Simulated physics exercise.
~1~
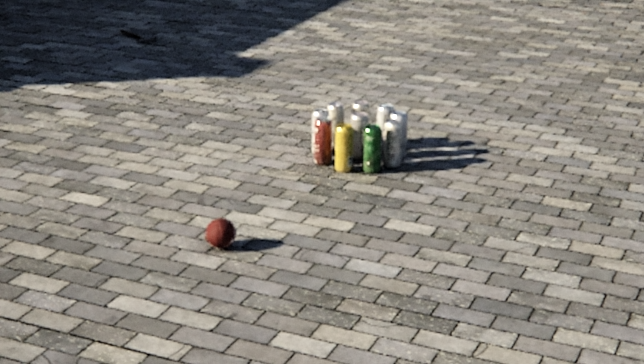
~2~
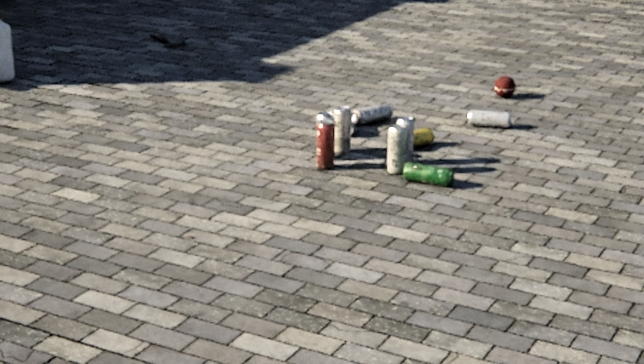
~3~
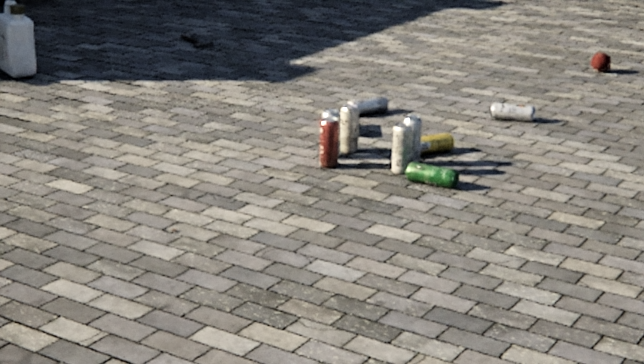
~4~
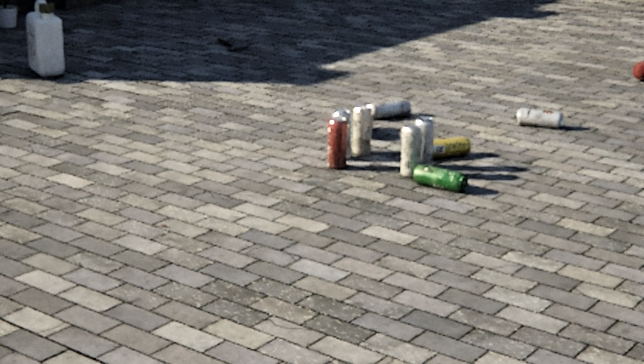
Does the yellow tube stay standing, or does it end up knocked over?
The yellow tube is knocked over and ends up lying on the paving.
